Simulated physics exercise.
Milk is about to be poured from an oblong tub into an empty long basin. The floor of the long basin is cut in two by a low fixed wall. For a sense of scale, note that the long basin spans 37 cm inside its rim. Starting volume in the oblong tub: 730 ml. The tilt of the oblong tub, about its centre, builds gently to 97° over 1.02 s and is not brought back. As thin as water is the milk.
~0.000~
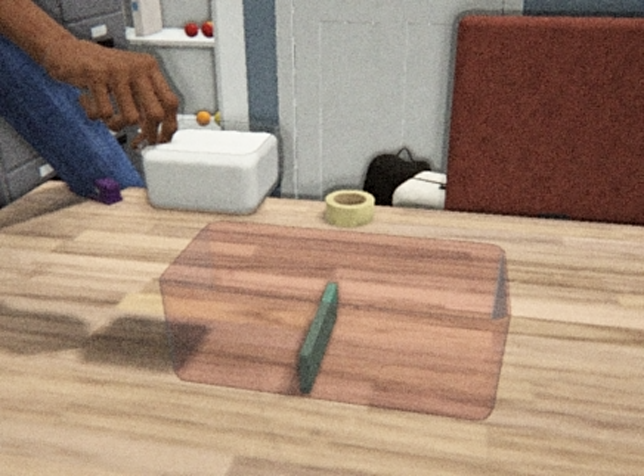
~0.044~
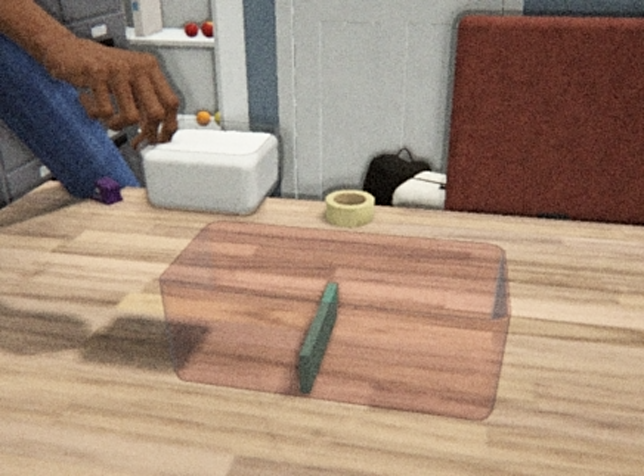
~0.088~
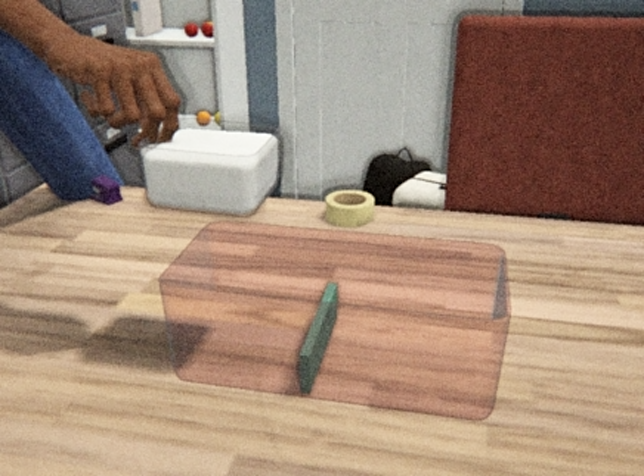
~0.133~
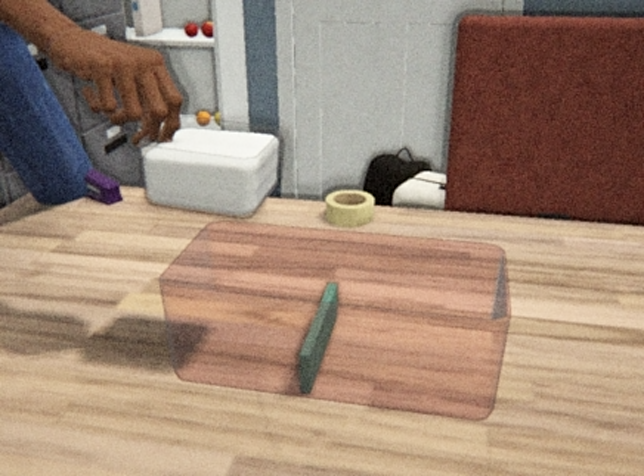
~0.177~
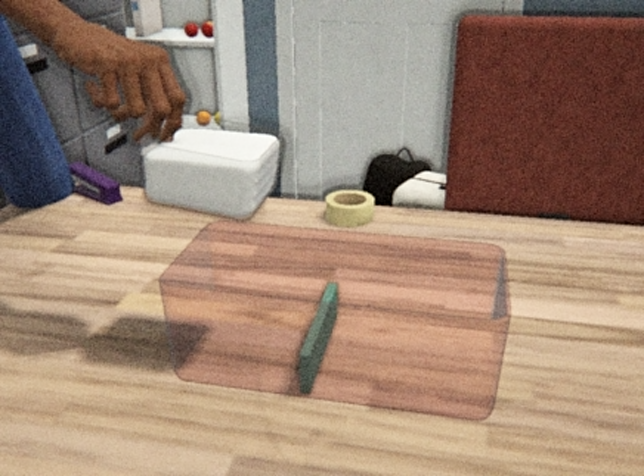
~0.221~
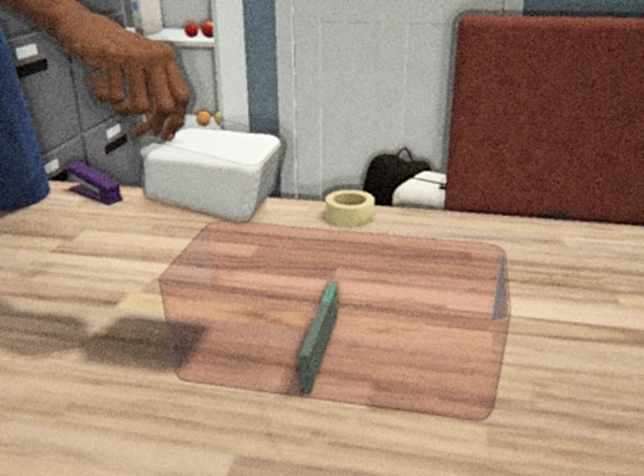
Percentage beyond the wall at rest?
68 per cent.
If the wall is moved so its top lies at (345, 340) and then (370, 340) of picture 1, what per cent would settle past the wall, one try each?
I'd say 35 percent on the first go, 10 percent on the next.
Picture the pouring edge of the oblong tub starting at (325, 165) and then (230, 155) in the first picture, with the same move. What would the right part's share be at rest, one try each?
Roughly 95 per cent the first time and 0 per cent the second.
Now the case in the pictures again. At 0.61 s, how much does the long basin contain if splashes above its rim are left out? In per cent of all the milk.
About 18%.
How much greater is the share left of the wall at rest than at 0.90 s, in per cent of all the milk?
Change: Approx. 16 %.
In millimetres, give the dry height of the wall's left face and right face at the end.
Near 44 mm for the left and near 38 mm for the right.
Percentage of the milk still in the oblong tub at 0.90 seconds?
About 12 percent.
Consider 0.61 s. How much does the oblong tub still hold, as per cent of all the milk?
About 54 per cent.
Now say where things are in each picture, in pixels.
In the first picture, it leans 0°; its right rim is at (268, 141); the milk meets the walls at (163, 141) and (267, 147); the long basin's rim runs from (185, 251) to (507, 281); the wall's top is at (320, 317).
In the second picture, it leans 0°; its right rim is at (268, 142); the milk meets the walls at (163, 141) and (268, 148).
In the third picture, it leans 2°; its right rim is at (269, 143); the milk meets the walls at (163, 141) and (268, 148).
In the fourth picture, it leans 4°; its right rim is at (270, 145); the milk meets the walls at (164, 140) and (269, 149).
In the fifth picture, it leans 7°; its right rim is at (271, 148); the milk meets the walls at (165, 140) and (270, 149).
In the sixth picture, it leans 11°; its right rim is at (272, 152); the milk meets the walls at (167, 141) and (273, 150).
Then, 0.61 s in, the tilt is 63° and 54 per cent is still to pour, 2 is left of the wall and 15 right of it.
Then, 0.90 s in, the tilt is 94° and 12 per cent is still to pour, 15 is left of the wall and 68 right of it.
Then, 1.20 s in, the tilt is 97° and 2 per cent is still to pour, 28 is left of the wall and 68 right of it.
Then, 1.52 s in, the tilt is 97° and 0 per cent is still to pour, 31 is left of the wall and 68 right of it.
Finally, 31 per cent lies left of the wall, 68 right of it and 1 outside.
